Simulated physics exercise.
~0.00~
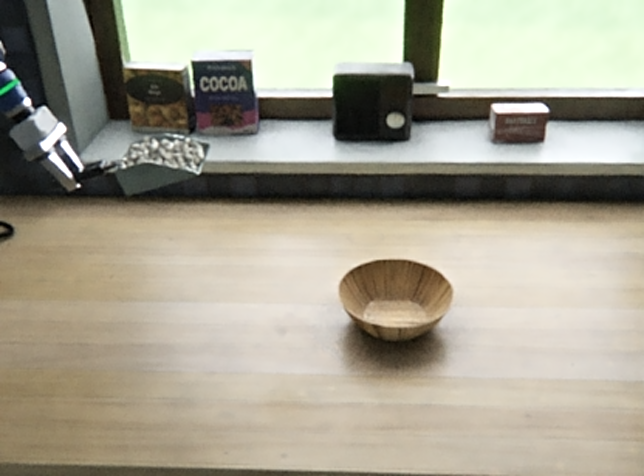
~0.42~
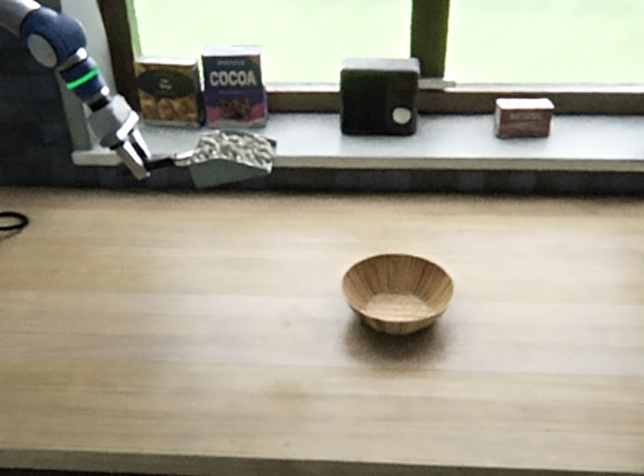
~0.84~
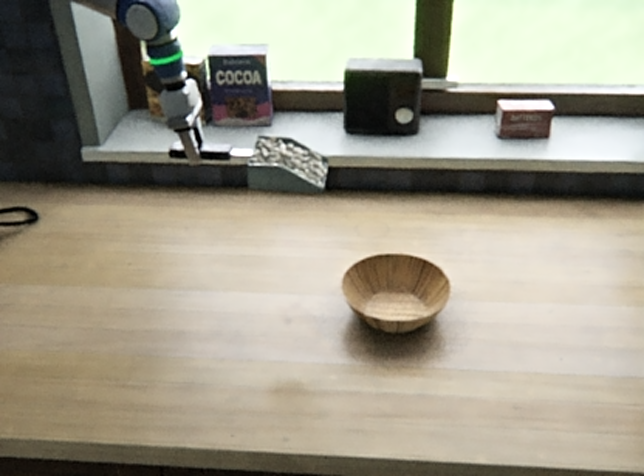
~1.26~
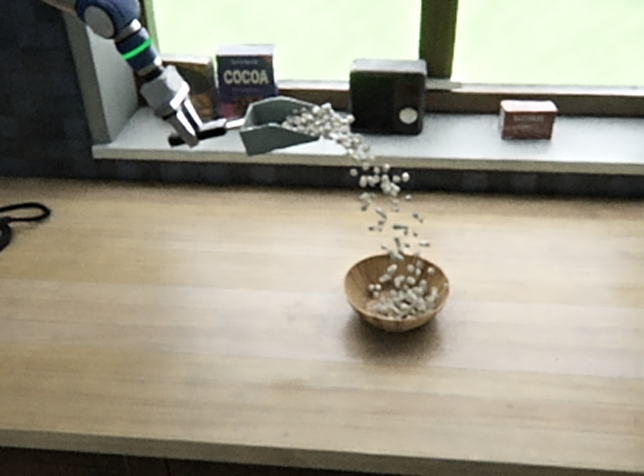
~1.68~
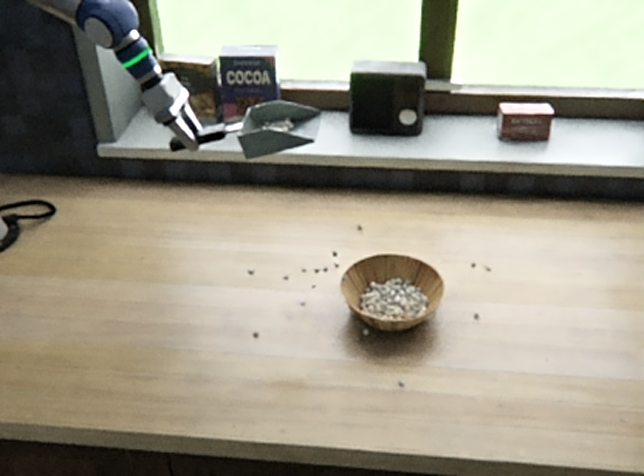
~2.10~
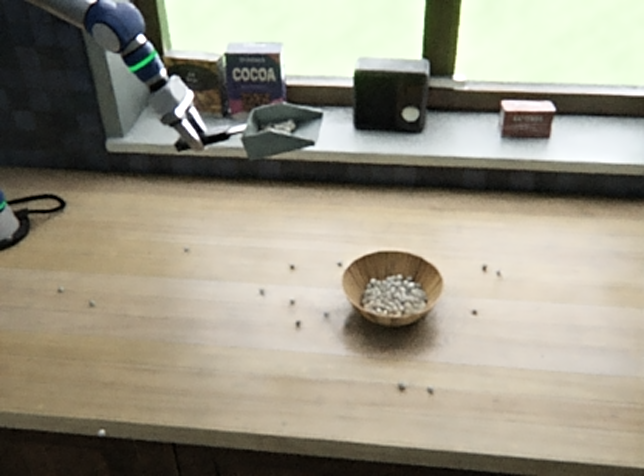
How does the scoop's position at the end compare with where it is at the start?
At the end the scoop is farther to the right and slightly higher, just right of the lower part of the cocoa box, whereas it starts below and to the left of that box.
